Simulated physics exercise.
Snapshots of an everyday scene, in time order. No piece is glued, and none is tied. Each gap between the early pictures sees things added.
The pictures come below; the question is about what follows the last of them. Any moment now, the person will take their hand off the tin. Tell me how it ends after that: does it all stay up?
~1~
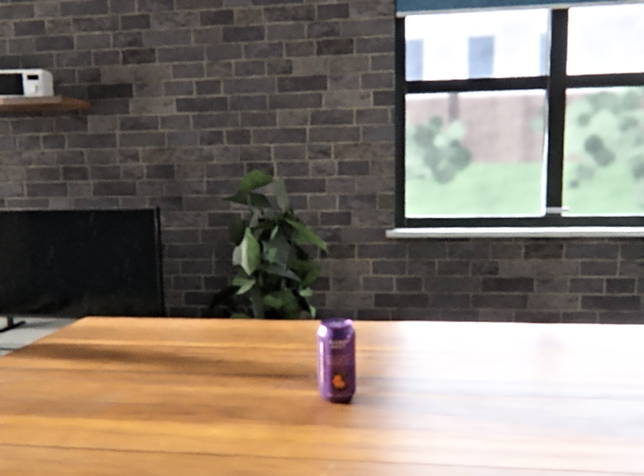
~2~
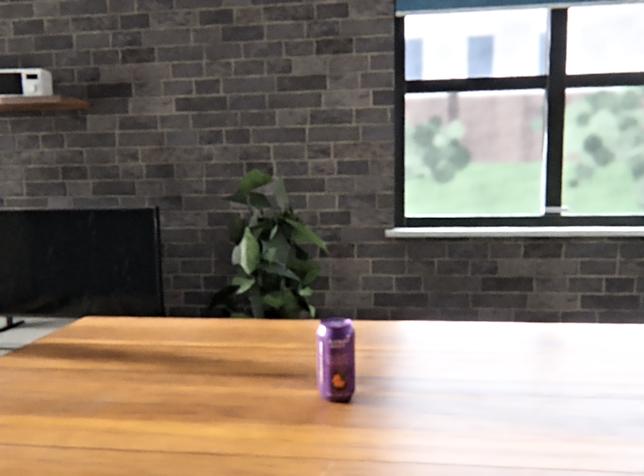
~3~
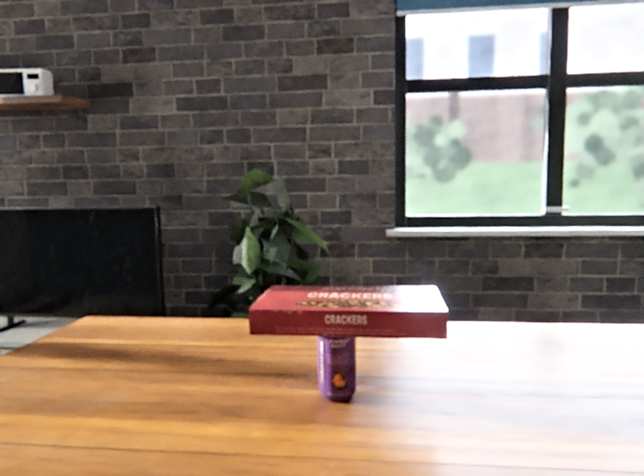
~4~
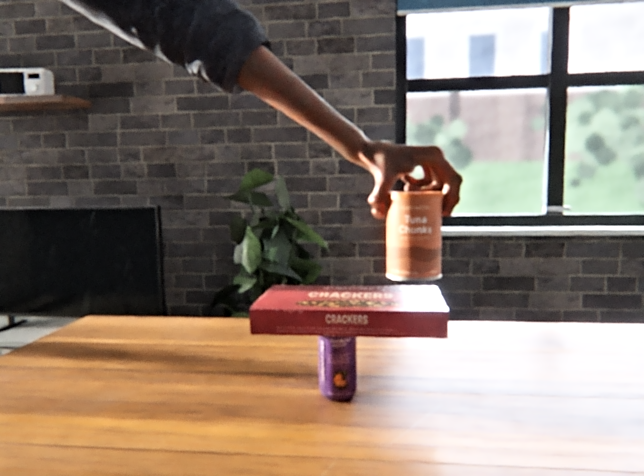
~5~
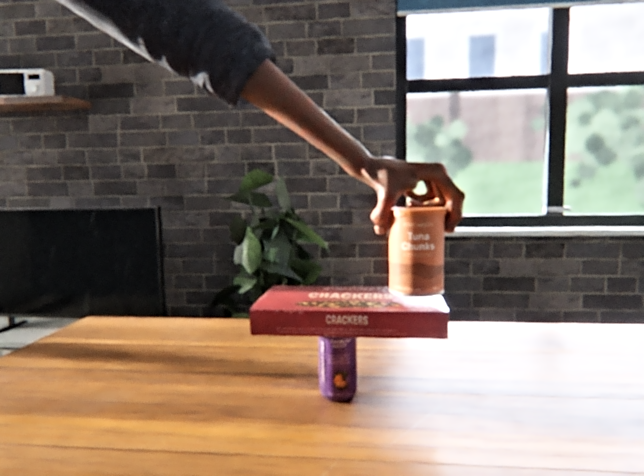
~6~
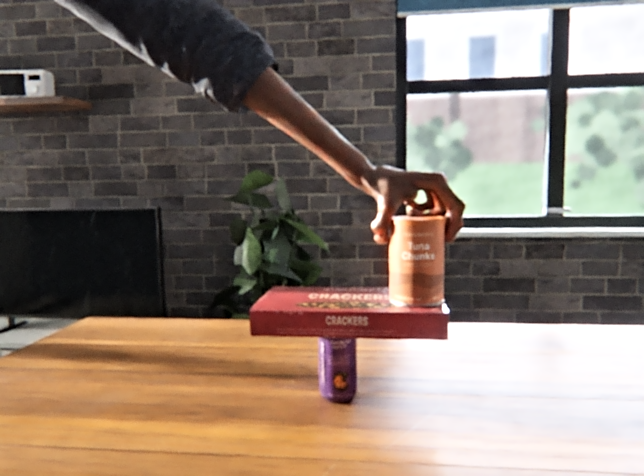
No.
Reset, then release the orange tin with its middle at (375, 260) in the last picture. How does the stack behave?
What happens next is that it goes down.
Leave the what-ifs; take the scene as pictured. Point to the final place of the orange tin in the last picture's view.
Near (597, 403).
Then, 0.40 s on from there, orange tin now fallen; red packet turned 60° from how it was put.
Then, 0.50 s on from there, red packet turned 60° from how it was put.
Then, 0.80 s on from there, red packet now fallen; purple can shifted about its own width.
In the end, fallen, red packet and orange tin; moved from the start, purple can. At the end, from the last picture's camera, orange tin near (597, 403). The stack gives way.
